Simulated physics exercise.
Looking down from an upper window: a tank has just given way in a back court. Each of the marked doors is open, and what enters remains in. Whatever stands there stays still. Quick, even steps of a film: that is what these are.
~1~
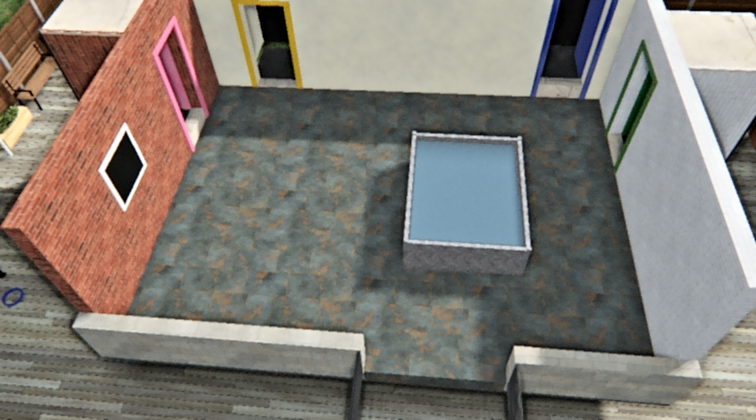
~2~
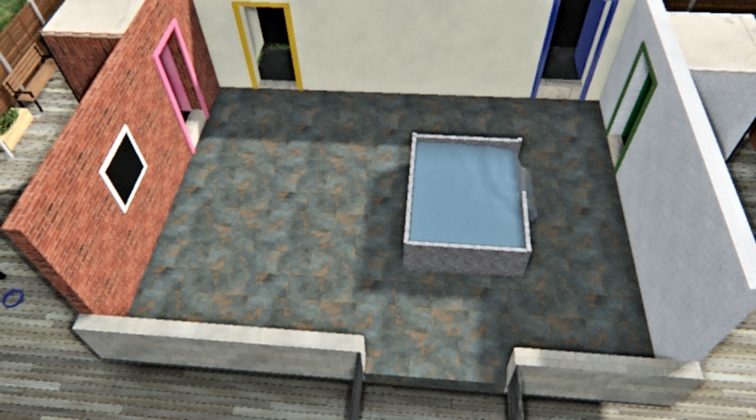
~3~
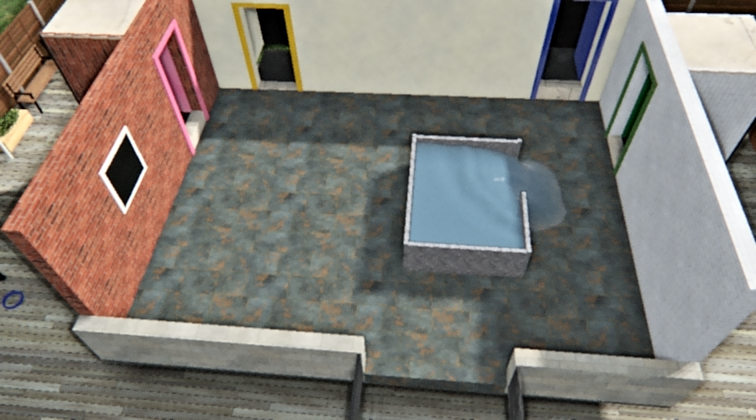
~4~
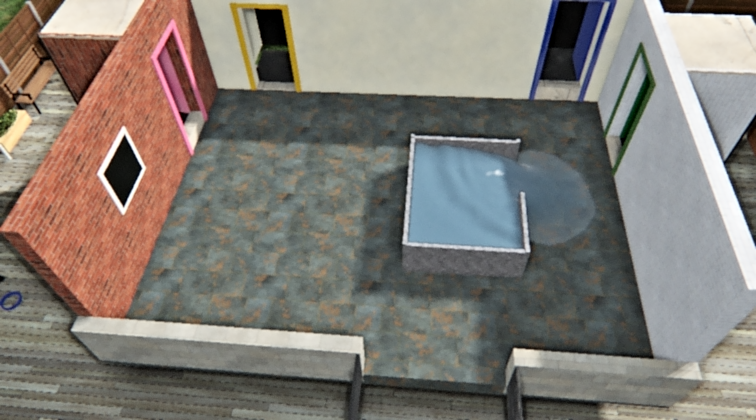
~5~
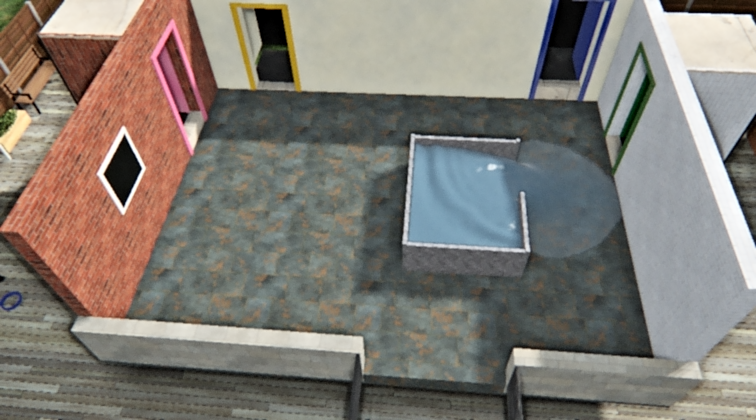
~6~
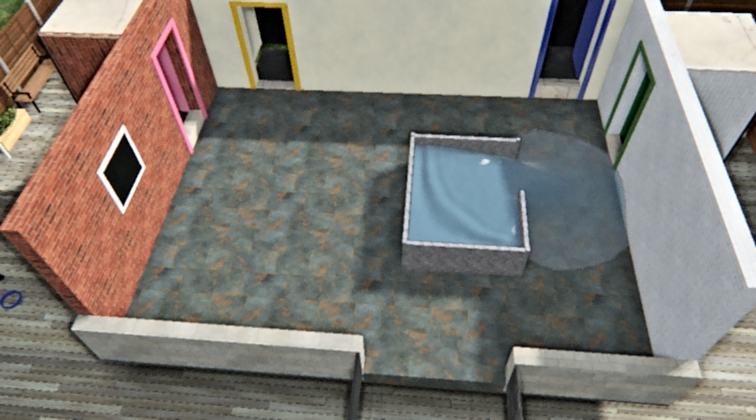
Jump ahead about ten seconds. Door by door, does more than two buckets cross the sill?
One by one: The yellow door doesn't get too much water coming through. The green door gets too much water coming through. The blue door doesn't get too much water coming through. The pink door doesn't get too much water coming through.
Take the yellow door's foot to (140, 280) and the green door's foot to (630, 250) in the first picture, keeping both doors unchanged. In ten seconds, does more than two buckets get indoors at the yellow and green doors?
Note: Yellow beats the limit, green beats the limit.
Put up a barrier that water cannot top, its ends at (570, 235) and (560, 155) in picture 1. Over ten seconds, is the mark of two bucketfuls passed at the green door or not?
I'd say the green door remains within bounds.
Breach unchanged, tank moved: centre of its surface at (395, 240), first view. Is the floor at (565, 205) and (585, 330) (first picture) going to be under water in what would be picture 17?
Hit, hit.
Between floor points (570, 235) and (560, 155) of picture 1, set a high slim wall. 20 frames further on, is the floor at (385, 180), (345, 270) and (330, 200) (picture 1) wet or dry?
As listed: Not flooded, no water, dry.
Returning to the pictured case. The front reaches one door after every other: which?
The pink-painted one.
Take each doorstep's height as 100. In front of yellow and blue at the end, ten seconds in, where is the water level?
About 120 and 20 per cent.
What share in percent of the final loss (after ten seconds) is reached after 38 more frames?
I'd estimate some 75 per cent.
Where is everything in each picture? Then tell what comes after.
The first frame shows the open tank at (466, 190) is whole and still.
In the second frame, water pours out at (515, 183) and has run to (528, 219).
In the third frame, the front is at (562, 213), out from the gap at (515, 186).
In the fourth frame, the front is at (590, 210), out from the gap at (513, 187).
In the fifth frame, water pours out at (513, 187) and has run to (620, 208).
In the sixth frame, water pours out at (513, 186) and has run to (627, 240).
A moment on, water covers 15 % of the floor; the yellow door not reached, the green door over two buckets in, the blue door not reached, the pink door not reached.
Next, water covers 20 % of the floor; the yellow door not reached, the green door far over two buckets in, the blue door wet at the sill, nothing in, the pink door not reached.
Then, water covers 35 % of the floor; the yellow door not reached, the green door far over two buckets in, the blue door wet at the sill, nothing in, the pink door not reached.
Later, water covers 75 % of the floor; the yellow door wet at the sill, nothing in, the green door far over two buckets in, the blue door wet at the sill, nothing in, the pink door wet at the sill, nothing in.
In the end, water covers 90 % of the floor; the yellow door wet at the sill, nothing in, the green door far over two buckets in, the blue door wet at the sill, nothing in, the pink door wet at the sill, nothing in.
